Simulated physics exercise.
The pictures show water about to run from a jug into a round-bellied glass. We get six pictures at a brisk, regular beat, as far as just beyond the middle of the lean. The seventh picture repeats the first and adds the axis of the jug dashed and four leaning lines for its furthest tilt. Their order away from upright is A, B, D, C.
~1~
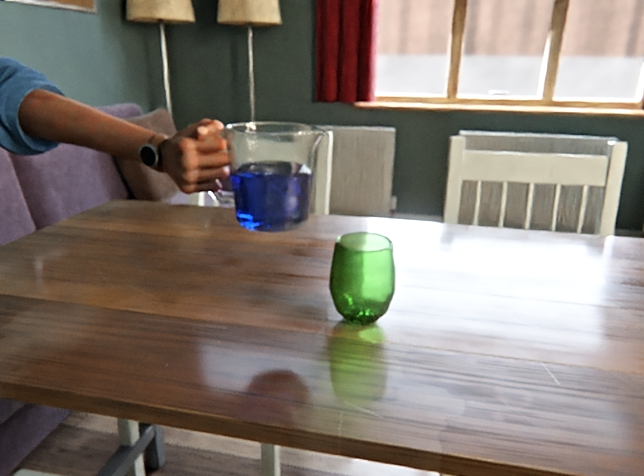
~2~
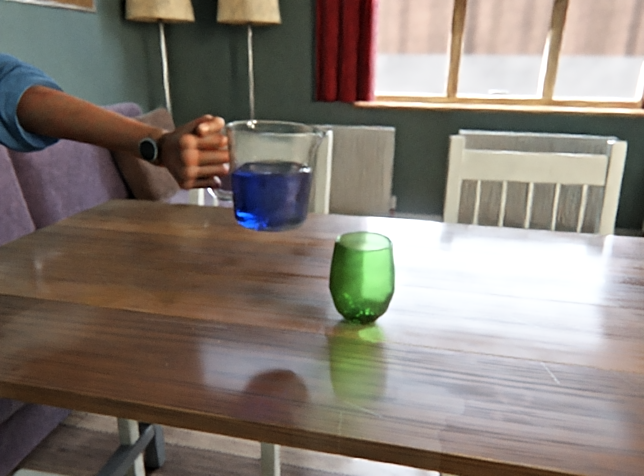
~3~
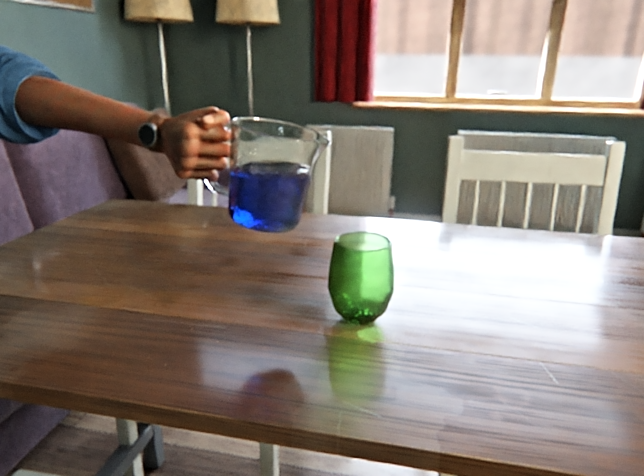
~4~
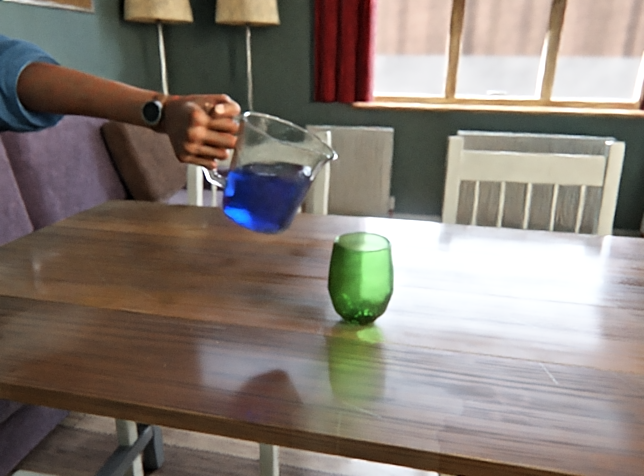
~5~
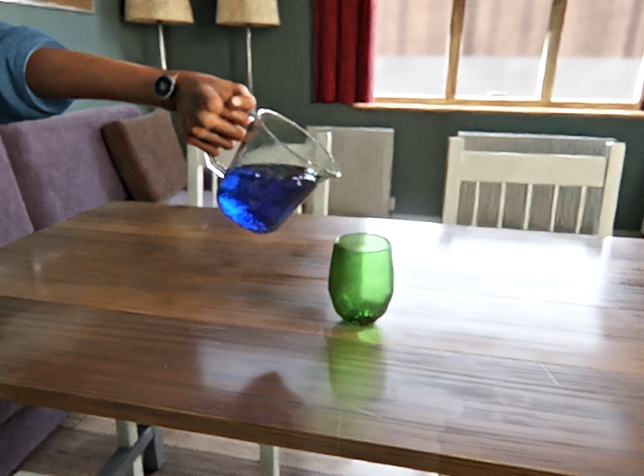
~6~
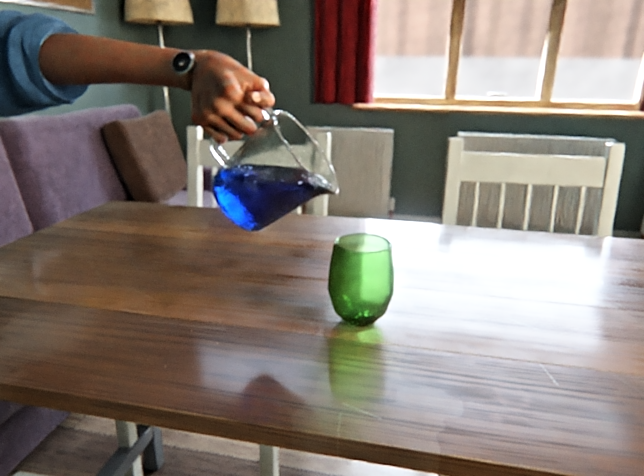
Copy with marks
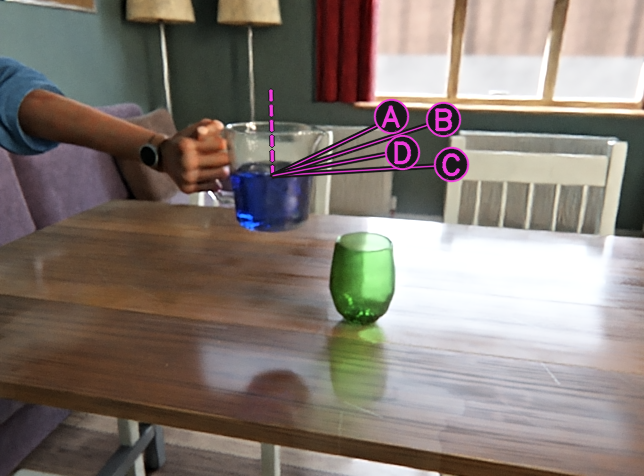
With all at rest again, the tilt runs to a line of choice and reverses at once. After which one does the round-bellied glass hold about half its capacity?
B is best.
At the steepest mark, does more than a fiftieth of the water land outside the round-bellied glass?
Yes, it does.
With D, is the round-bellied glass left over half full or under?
Over.
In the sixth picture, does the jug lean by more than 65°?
No.
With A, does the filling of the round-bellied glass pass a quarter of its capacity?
Yes, clearly.
On the marked copy, A at (376, 125); B at (428, 125); C at (434, 166); D at (385, 154).
If A is chosen, the round-bellied glass ends with about 34 % of what it can hold.
If B is chosen, the round-bellied glass ends with about 51 % of what it can hold.
If C is chosen, the round-bellied glass ends with about 71 % of what it can hold; 11 % of the water is spilt.
If D is chosen, the round-bellied glass ends with about 67 % of what it can hold.
